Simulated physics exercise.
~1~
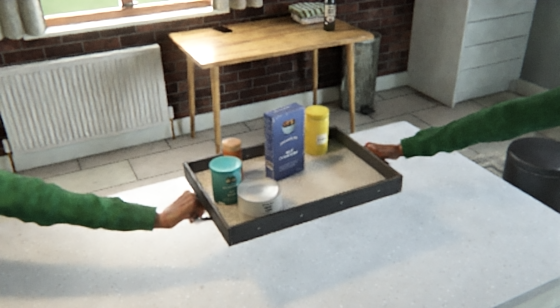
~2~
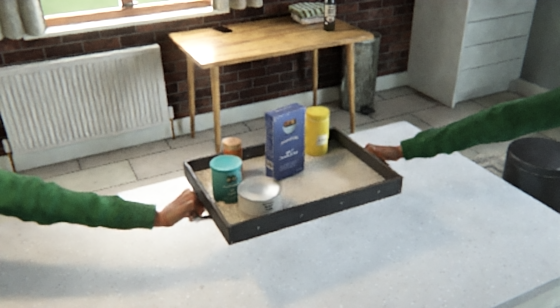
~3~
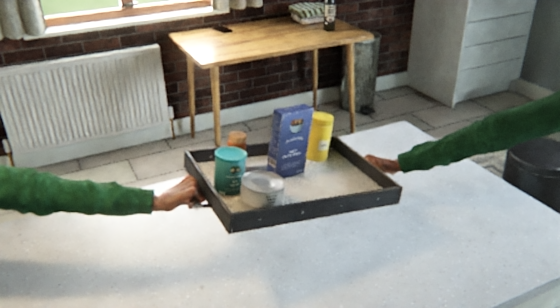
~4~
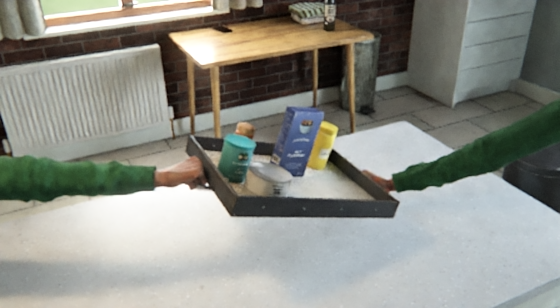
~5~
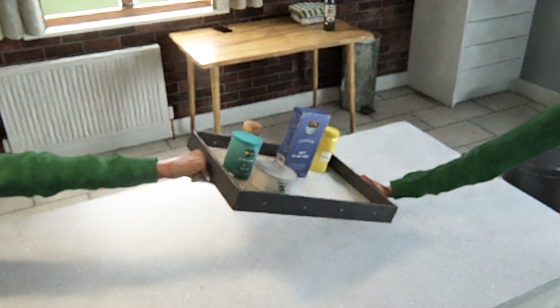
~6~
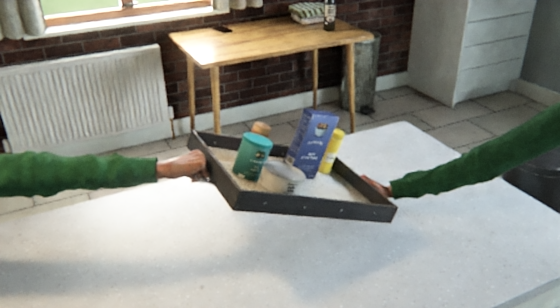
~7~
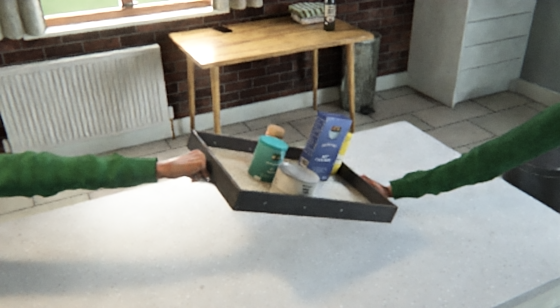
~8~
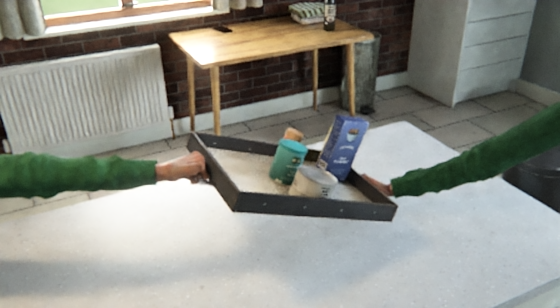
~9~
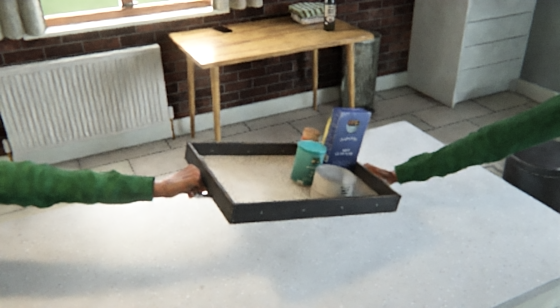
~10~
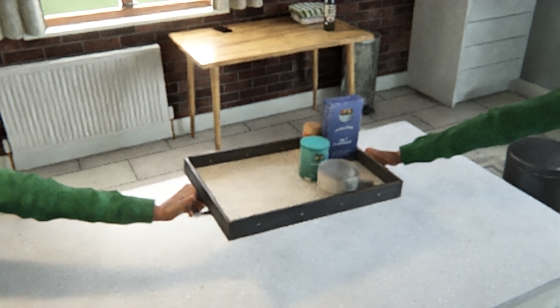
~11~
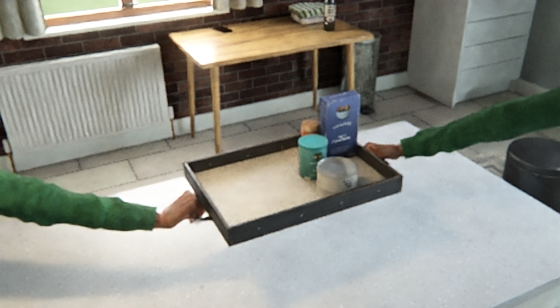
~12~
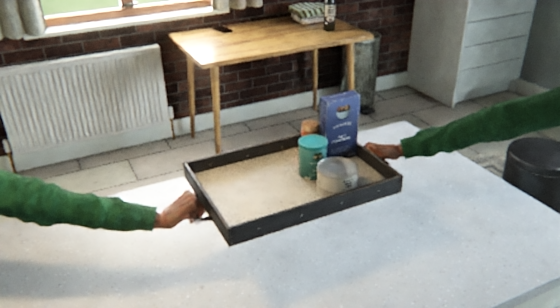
In a room with a radiator and wooden table, two green-sleeved arms hold a tray above a white surface and tip it right, so a blue packet, turquoise tin, whitish tub, orange shaker and yellow jar slide right; levelled again, the packet stands upright, the jar out of view.
